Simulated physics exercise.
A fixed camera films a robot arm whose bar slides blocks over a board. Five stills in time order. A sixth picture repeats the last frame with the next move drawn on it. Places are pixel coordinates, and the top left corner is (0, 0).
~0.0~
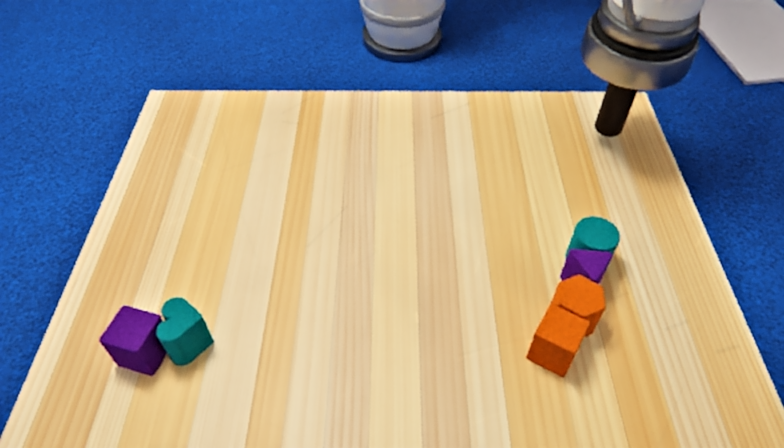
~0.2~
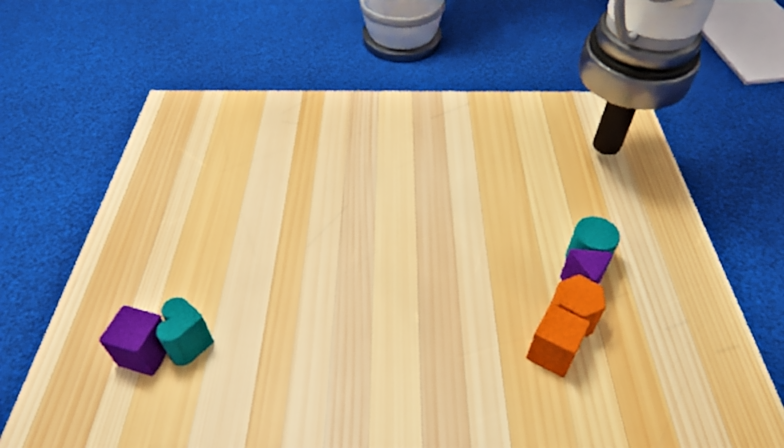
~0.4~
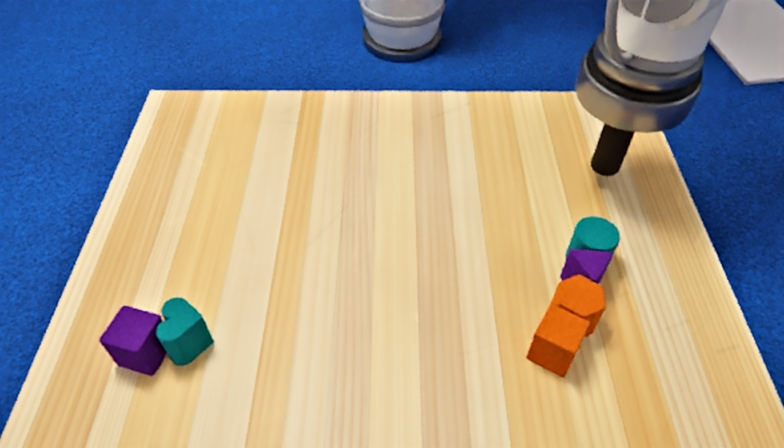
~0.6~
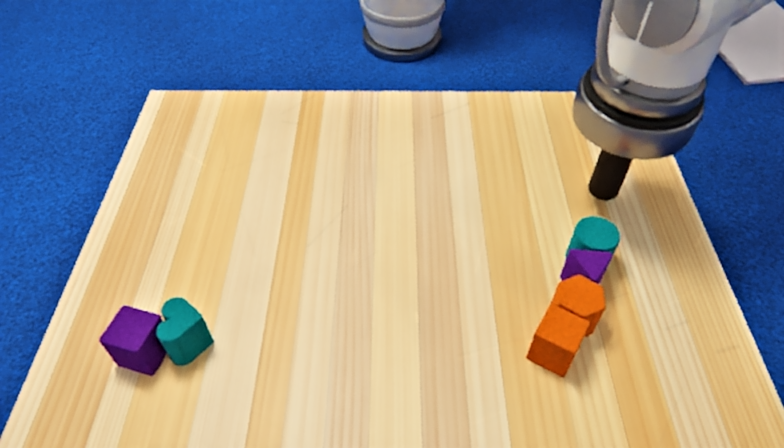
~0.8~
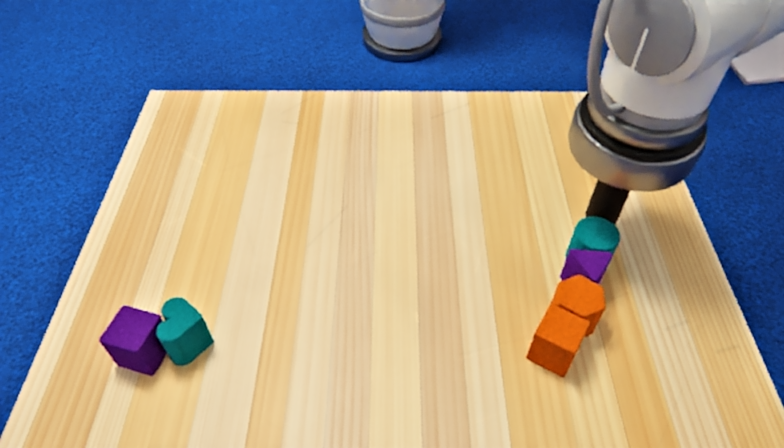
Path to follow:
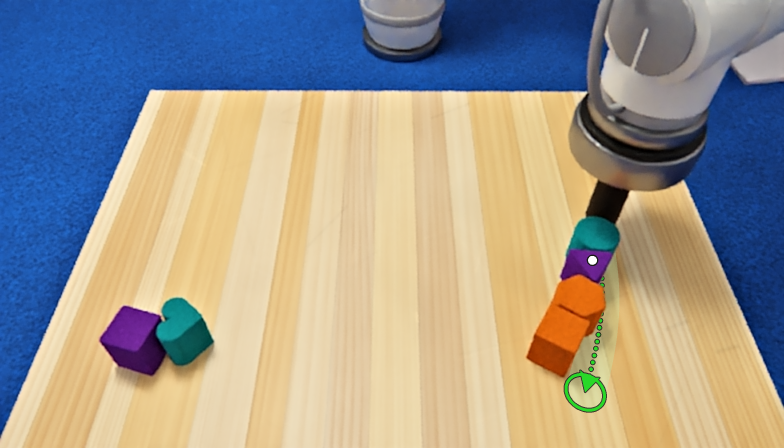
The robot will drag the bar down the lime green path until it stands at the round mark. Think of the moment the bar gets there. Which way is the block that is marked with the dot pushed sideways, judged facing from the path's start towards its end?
My answer: Left.
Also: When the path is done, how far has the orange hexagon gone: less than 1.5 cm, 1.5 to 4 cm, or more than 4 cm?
The answer is over 4 cm.
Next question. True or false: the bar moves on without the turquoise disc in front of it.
The claim holds.
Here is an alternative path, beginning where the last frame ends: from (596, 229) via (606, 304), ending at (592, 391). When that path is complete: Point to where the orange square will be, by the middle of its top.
I'd place it at (513, 358), taking the centre of its top.
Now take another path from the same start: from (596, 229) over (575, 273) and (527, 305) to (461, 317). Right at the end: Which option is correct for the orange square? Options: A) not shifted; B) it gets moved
My pick is B.
Path on the board, from (596, 229) over (602, 305) to (585, 392); the dot is on the purple triangular block.
What follows on the original path. One third of the way, bar (607, 268); orange square (555, 339), turned 20° clockwise; orange hexagon (585, 314), turned 15° clockwise; purple triangular block (617, 301), turned 15° anticlockwise; turquoise disc (588, 271).
Two thirds of the way, bar (604, 323); orange square (545, 347), turned 35° clockwise; orange hexagon (582, 328), turned 30° clockwise; purple triangular block (639, 333), turned 25° anticlockwise; turquoise disc (572, 278).
At the end, bar (590, 383); orange square (506, 365), turned 65° clockwise; orange hexagon (553, 368), turned 60° clockwise; purple triangular block (643, 349), turned 70° anticlockwise; turquoise disc (572, 278).
